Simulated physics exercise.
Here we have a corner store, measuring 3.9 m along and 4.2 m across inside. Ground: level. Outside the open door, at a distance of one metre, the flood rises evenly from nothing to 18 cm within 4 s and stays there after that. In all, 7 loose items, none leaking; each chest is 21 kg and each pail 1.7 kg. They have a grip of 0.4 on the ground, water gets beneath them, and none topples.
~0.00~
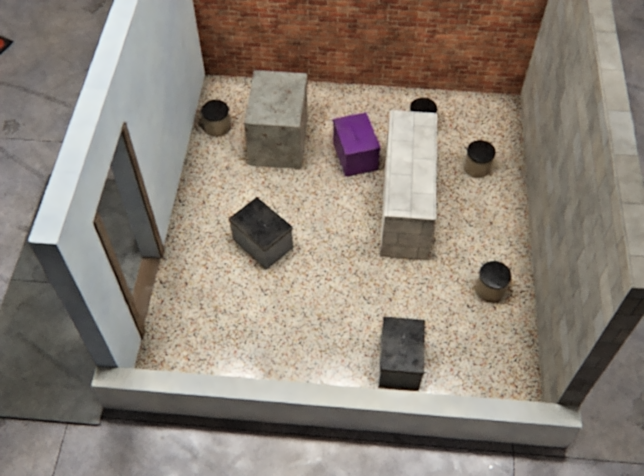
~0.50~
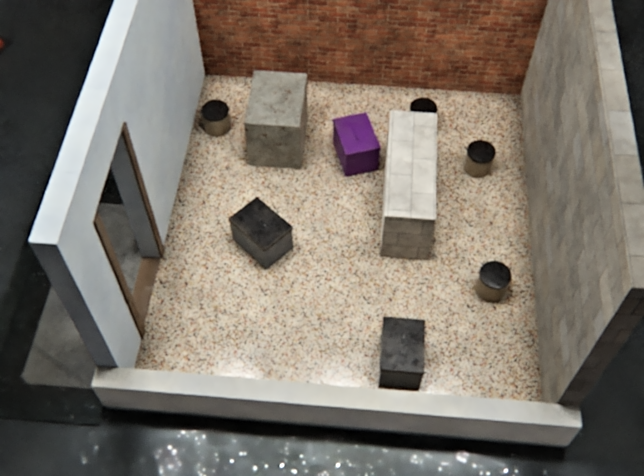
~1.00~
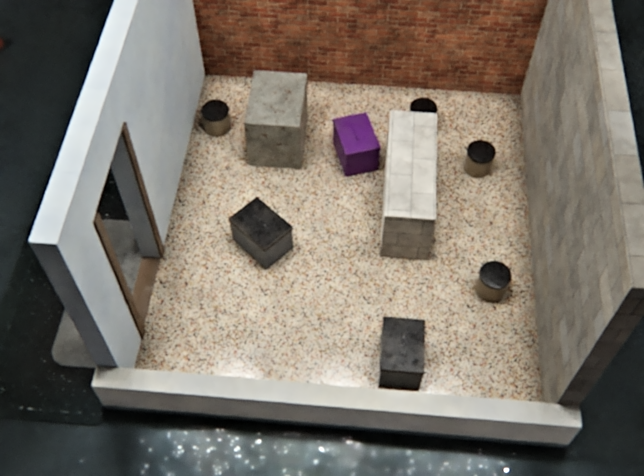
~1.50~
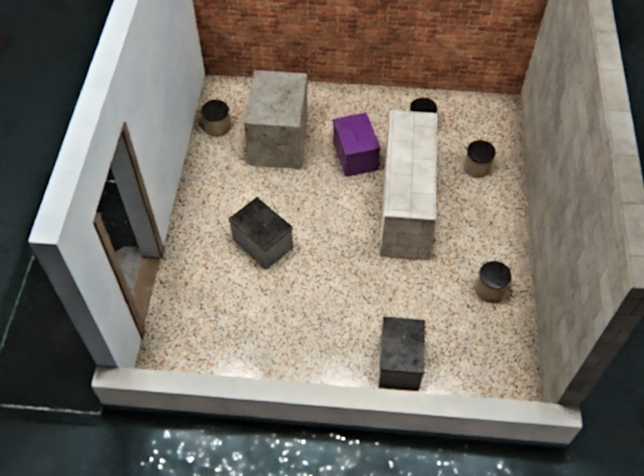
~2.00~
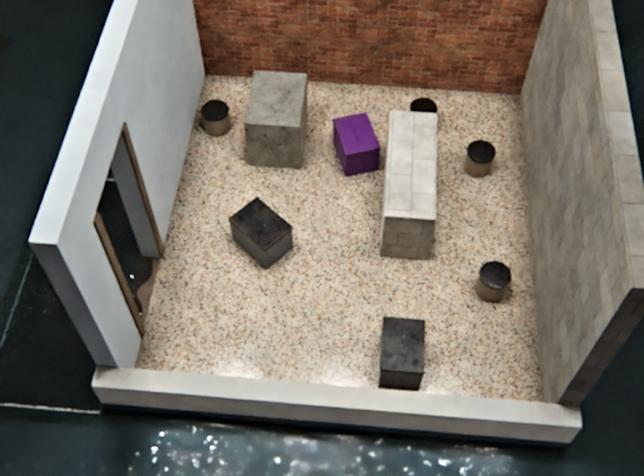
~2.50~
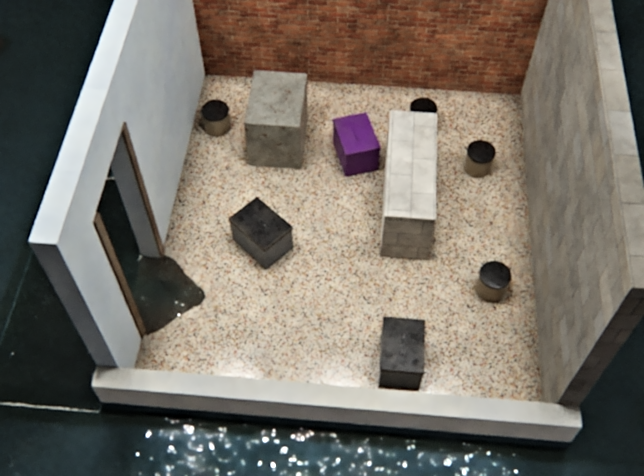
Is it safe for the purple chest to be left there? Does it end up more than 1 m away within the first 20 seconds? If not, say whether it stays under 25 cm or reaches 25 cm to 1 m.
My money says it sits tight.
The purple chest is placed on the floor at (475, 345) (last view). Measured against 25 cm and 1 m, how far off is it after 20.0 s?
It goes a long way.
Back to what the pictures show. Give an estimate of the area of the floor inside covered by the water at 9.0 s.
I'd put it close to 13 m2.
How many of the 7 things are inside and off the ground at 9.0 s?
The number is 2.
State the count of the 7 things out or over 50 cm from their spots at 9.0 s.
I get 2.
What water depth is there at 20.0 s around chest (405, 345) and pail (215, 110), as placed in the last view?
Depth approx. 12 cm / 10 cm.
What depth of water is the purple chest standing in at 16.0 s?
7 cm or so.
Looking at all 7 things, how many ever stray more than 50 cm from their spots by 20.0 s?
I count 6 of them.
After 4.0 s the purple chest is near (356, 133), 0.0 m from its start, aground; 0 afloat.
After 9.0 s the purple chest is near (356, 133), 0.0 m from its start, aground; 2 afloat.
After 16.0 s the purple chest is near (356, 133), 0.0 m from its start, aground; 4 afloat.
After 20.0 s the purple chest is near (359, 132), 0.0 m from its start, afloat; 7 afloat.
